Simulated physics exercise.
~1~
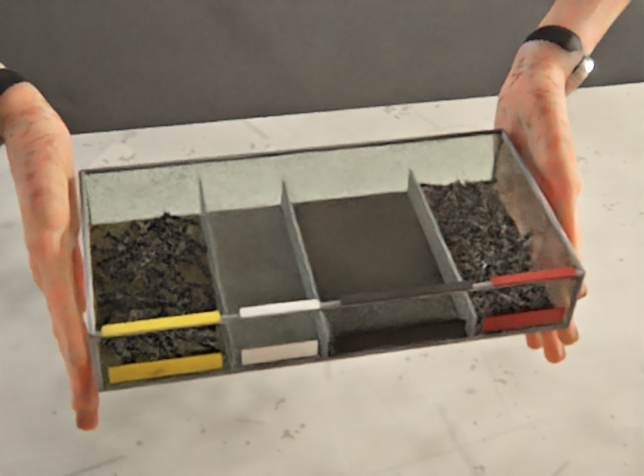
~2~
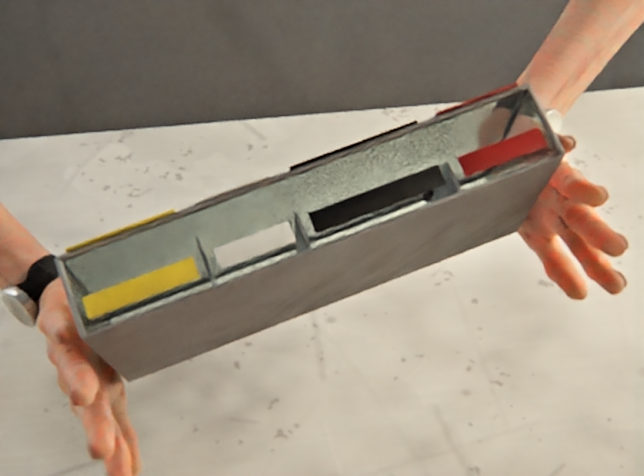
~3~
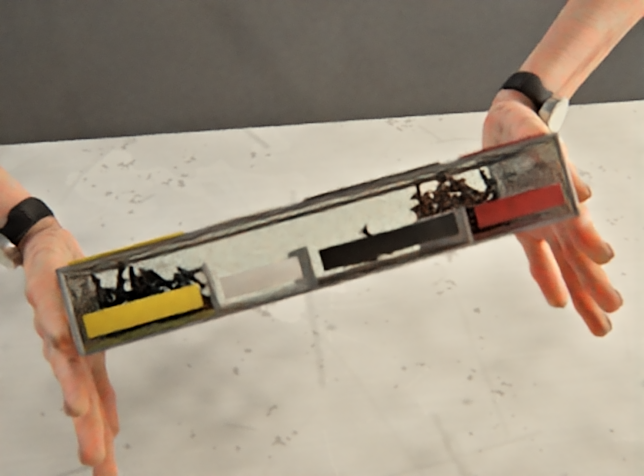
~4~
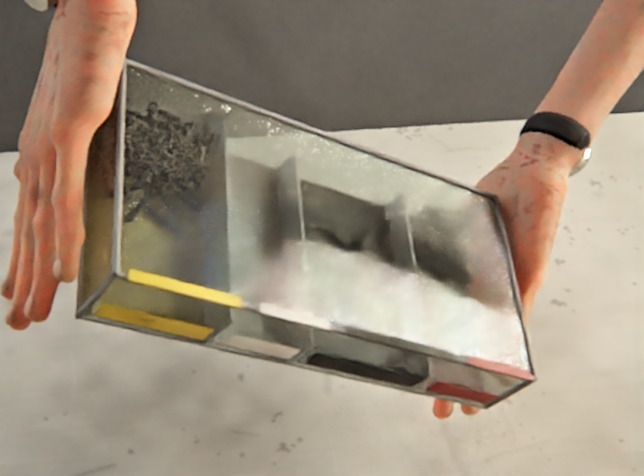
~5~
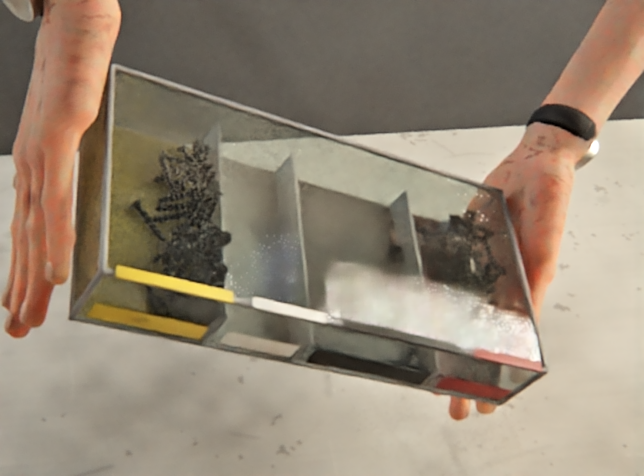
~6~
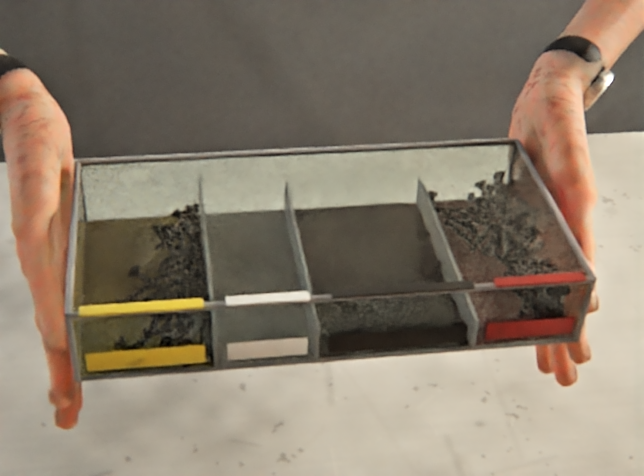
A shallow, clear-lidded box is held at both ends by two hands above a pale, marked tabletop, seen from slightly above against a dark grey wall. Its four compartments are labelled yellow, white, black and red from left to right, with small dark screws heaped in the yellow and red ones. The hands tip it steeply, left end low, until mainly its narrow labelled side shows. They swing it back and lean it toward the viewer, right end low, and the screws slide. Finally it is level, screws remaining mostly in yellow and red, with a few in black and white empty.
